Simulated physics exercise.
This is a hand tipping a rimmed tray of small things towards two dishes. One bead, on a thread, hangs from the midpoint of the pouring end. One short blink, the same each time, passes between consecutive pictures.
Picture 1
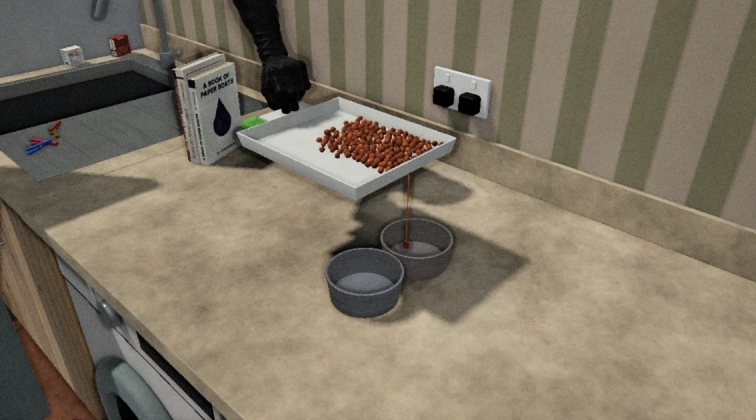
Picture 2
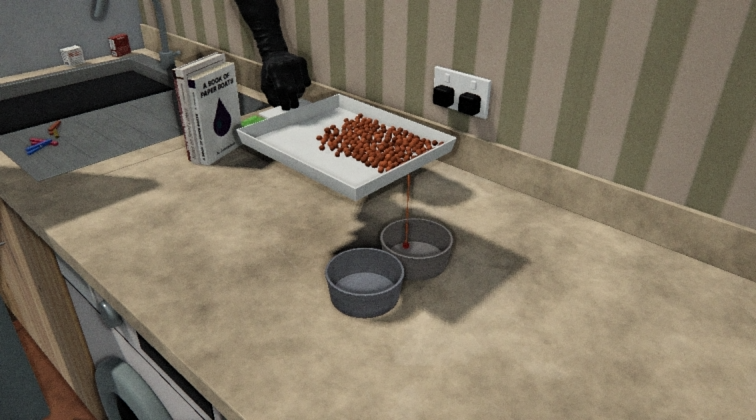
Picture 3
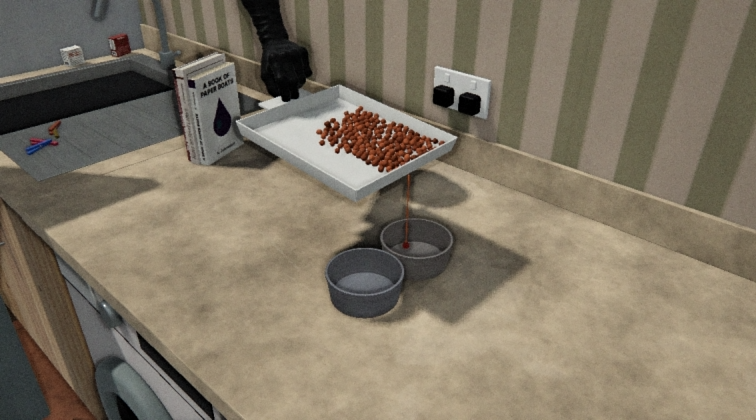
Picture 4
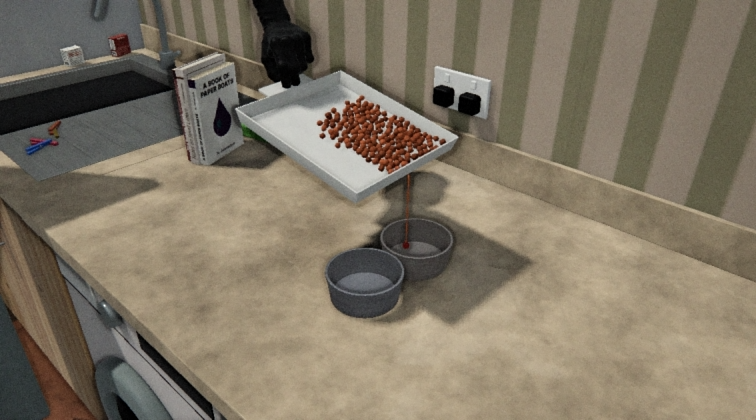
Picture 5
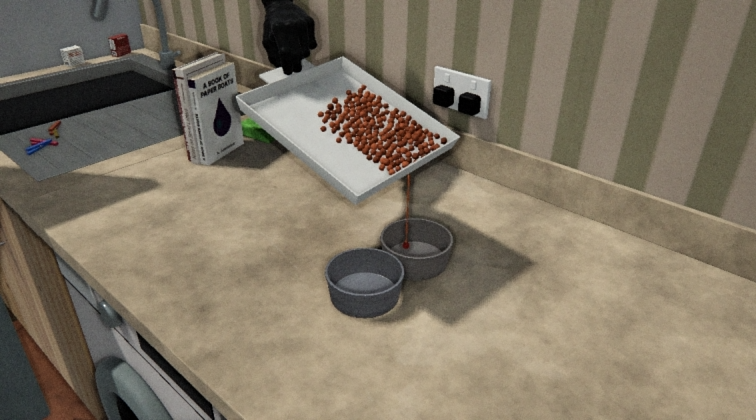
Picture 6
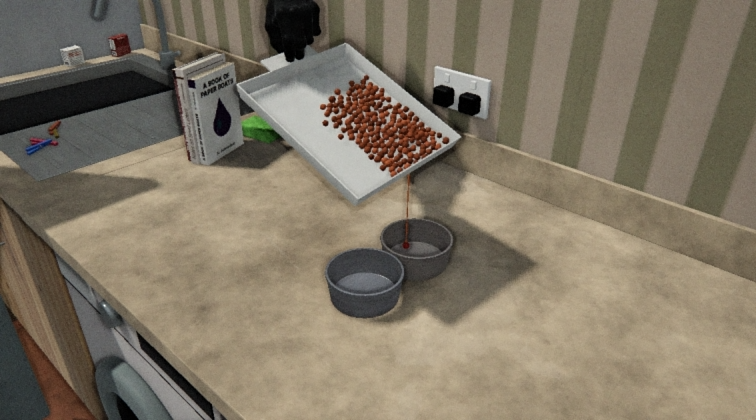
A black-gloved hand holds a pale rimmed tray of reddish-brown pellets above a mottled beige kitchen counter, seen from above at an angle by a still camera. Two grey dishes sit below, near a bead on a reddish thread, with books and a sink left and striped wallpaper behind. The hand rises, steadily tilting the tray toward its lower left front corner, while the pellets stay bunched together.
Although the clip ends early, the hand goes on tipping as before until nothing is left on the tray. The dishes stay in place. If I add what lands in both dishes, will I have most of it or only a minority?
You will have only a minority.
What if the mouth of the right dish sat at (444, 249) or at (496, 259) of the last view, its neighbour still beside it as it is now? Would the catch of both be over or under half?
First shift, a majority share; second shift, a minority share.
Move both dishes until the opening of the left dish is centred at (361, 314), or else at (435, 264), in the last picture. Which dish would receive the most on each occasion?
In turn: The right-side dish; the left-side dish.
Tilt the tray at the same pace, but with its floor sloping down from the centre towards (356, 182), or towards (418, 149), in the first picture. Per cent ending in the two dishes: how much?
I'd put it at some 70 % and then some 70 %.
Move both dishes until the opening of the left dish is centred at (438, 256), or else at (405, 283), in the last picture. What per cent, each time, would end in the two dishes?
That makes 20 per cent, followed by 80 per cent.
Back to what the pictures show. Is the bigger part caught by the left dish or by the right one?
It's the left of the two that is fuller.
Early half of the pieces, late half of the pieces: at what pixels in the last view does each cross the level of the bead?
Around (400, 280), followed by around (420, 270).
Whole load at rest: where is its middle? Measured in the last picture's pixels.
Centre at rest: Close to (414, 316).
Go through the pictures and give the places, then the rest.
Corners of the pouring end near (355, 185) and (452, 138), level; middle of the load near (383, 146), clay pellets; left dish near (393, 297); right dish near (444, 261); bead on its thread near (406, 245), in the first picture.
Corners of the pouring end near (356, 186) and (452, 138), level; middle of the load near (383, 144), in the second picture.
Corners of the pouring end near (356, 187) and (453, 137), tipped barely, lowest at the left corner; middle of the load near (383, 141), in the third picture.
Corners of the pouring end near (357, 190) and (454, 137), tipped a little, lowest at the left corner; middle of the load near (384, 136), in the fourth picture.
Corners of the pouring end near (358, 192) and (455, 136), tipped clearly, lowest at the left corner; middle of the load near (385, 132), in the fifth picture.
Corners of the pouring end near (358, 195) and (457, 136), tipped clearly, lowest at the left corner; middle of the load near (387, 128); left dish near (393, 297); right dish near (444, 261), in the sixth picture.
Shortly afterwards, tray tipped steeply; all but a few on the tray; only a few in the air.
Next, tray tipped past a quarter turn; near half on the tray; a little in the left dish; a little outside both; near a third in the air.
Some moments later, tray tipped past a quarter turn; near a quarter in the left dish; only a few in the right dish; the bulk outside both.
In the end, tray tipped past a quarter turn; near a quarter in the left dish; only a few in the right dish; the bulk outside both.
